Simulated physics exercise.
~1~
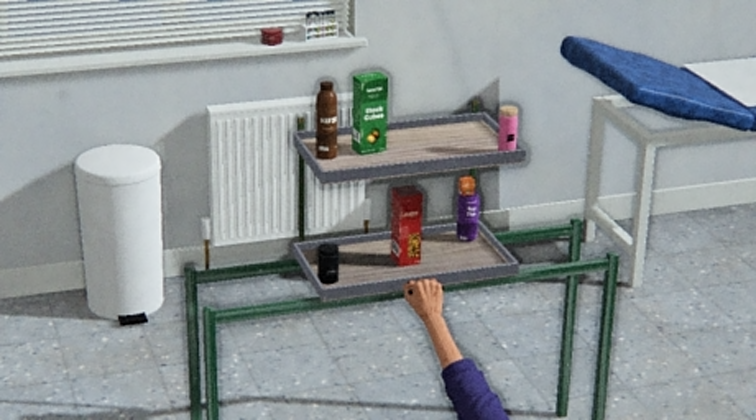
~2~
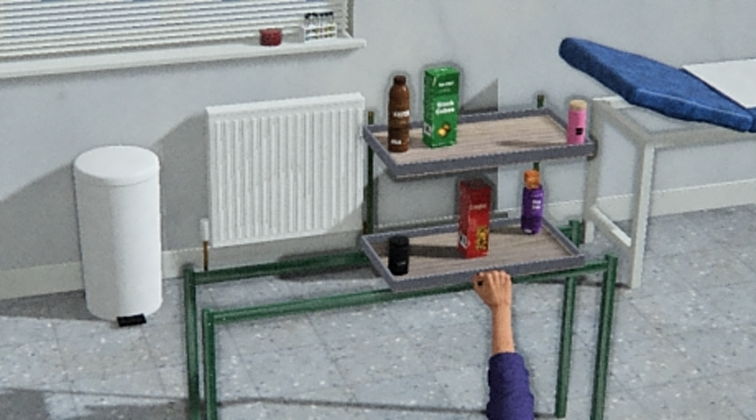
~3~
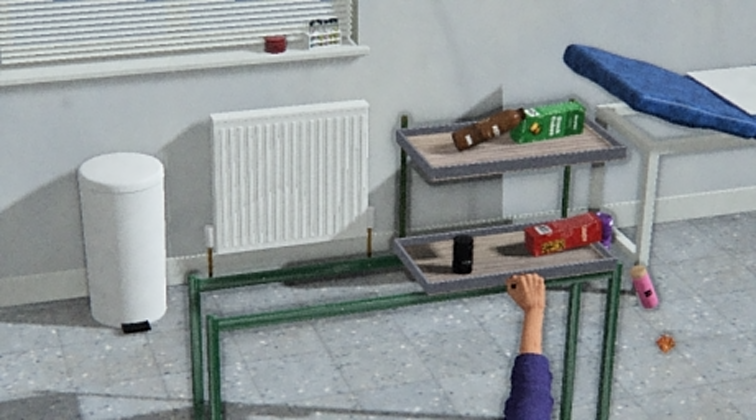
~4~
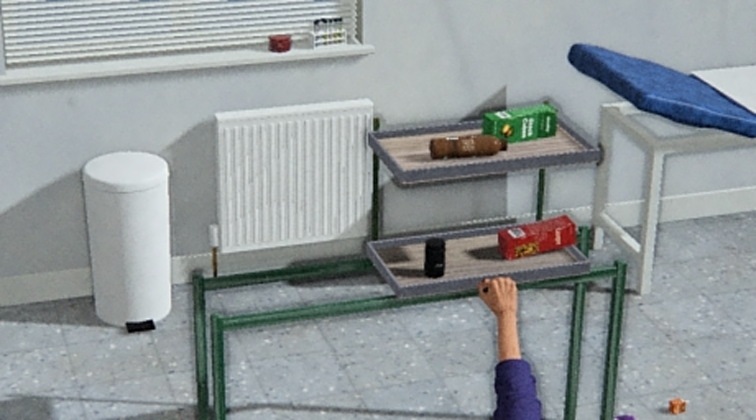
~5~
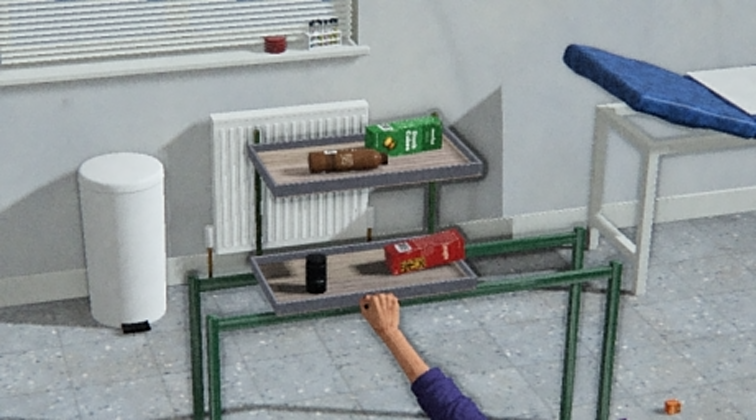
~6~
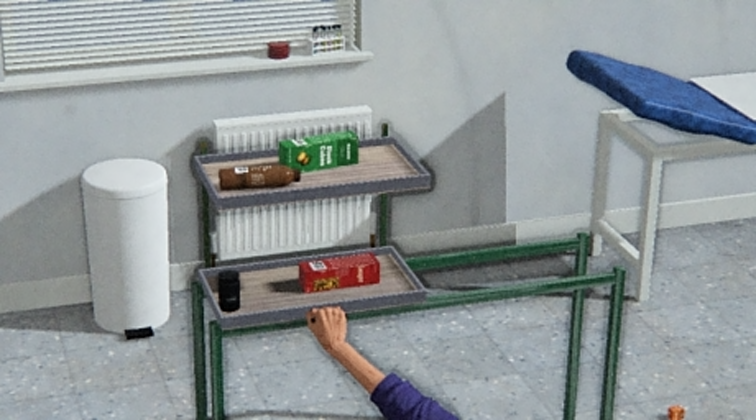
A two-tier tray slides right, spilling some items, then left with three toppled, black jar upright.
